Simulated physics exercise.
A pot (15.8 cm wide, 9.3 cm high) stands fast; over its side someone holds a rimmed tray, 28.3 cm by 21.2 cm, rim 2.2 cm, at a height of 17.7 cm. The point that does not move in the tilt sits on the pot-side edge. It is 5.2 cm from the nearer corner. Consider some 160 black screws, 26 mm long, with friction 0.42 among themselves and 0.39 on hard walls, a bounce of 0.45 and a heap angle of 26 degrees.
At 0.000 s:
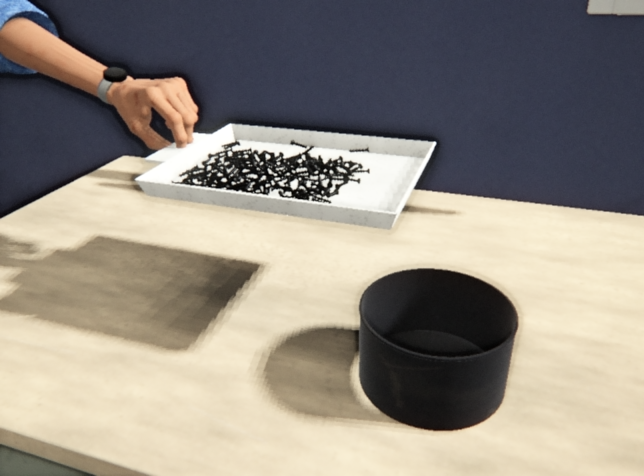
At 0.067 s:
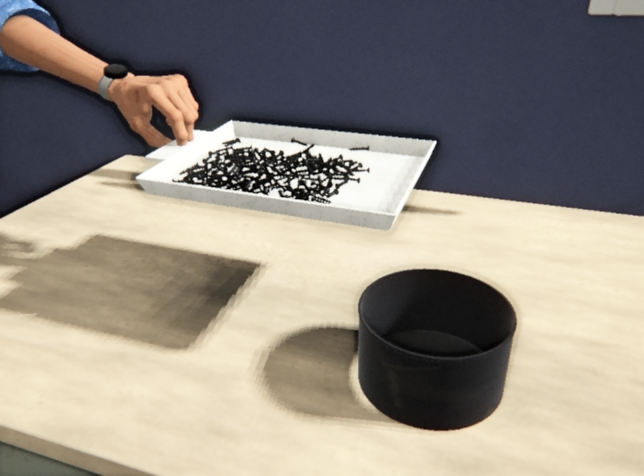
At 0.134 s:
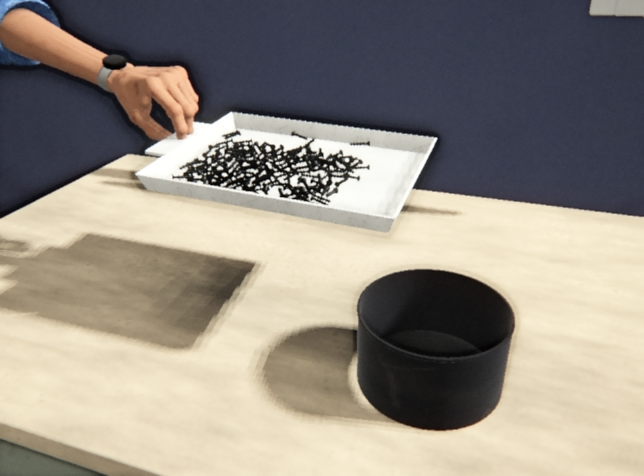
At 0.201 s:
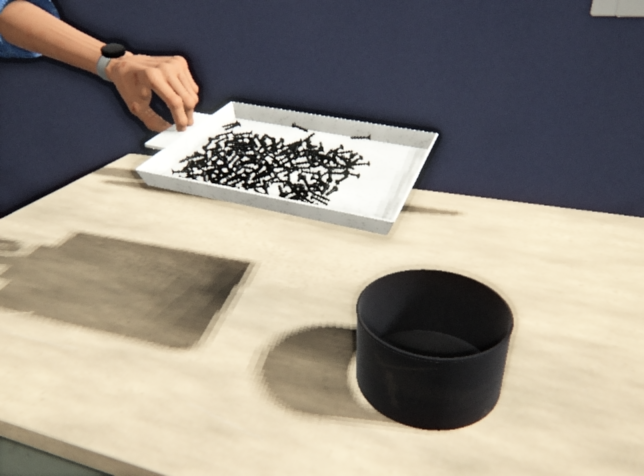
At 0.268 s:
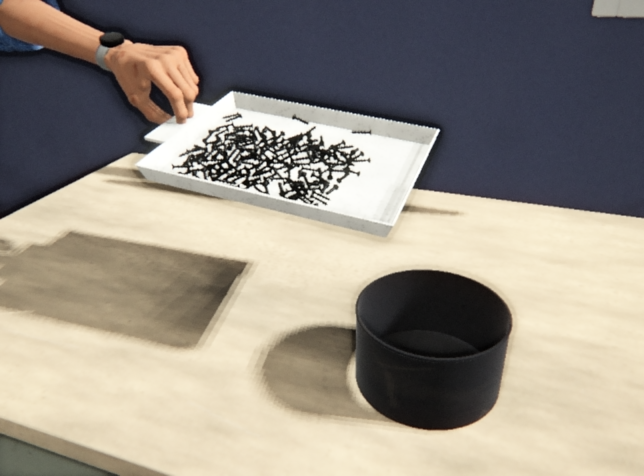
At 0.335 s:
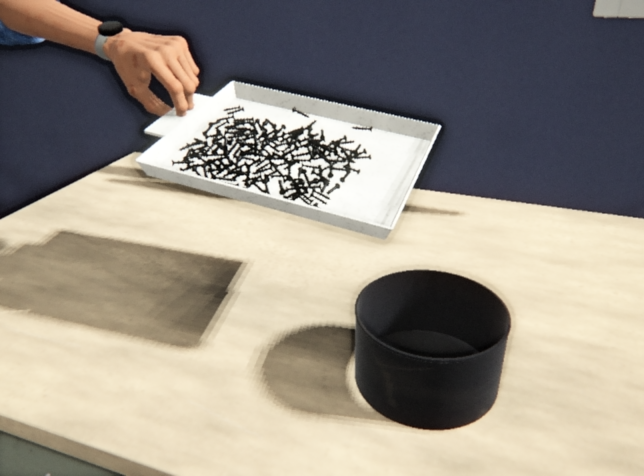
A hand tilts a white tray of black screws slightly, its far side rising beyond a black pot.
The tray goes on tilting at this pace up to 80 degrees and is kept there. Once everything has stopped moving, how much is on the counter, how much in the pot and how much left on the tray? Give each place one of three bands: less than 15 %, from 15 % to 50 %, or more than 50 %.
Counter - from 15 % to 50 %; pot - more than 50 %; tray - less than 15 %.
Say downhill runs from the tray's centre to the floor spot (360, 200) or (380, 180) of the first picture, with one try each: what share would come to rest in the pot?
About 95 and 30 per cent.
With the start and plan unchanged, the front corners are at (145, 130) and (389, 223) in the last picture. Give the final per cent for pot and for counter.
Final per cent - pot 100, counter 0.
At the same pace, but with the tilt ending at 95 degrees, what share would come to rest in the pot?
65 percent.
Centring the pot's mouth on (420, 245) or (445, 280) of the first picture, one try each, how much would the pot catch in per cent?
In order, about 0 and about 25 per cent.
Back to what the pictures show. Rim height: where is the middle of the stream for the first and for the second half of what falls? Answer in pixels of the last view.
Earlier half close to (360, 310), later half at (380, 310) in pixels.
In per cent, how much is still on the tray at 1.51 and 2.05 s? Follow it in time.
I'd say roughly 100, then roughly 5.
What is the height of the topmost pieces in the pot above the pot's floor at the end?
About 2.5 centimetres.
Then, at 1.04 s, tilt 44 degrees; the tray holds 100 %, the pot 0 %.
Then, at 1.51 s, tilt 65 degrees; the tray holds 100 %, the pot 0 %.
After 2.05 s, tilt 80 degrees; the tray holds 5 %, the pot 55 %.
At rest (2.7 s), counter 35 %, pot 65 %, tray 0 %.
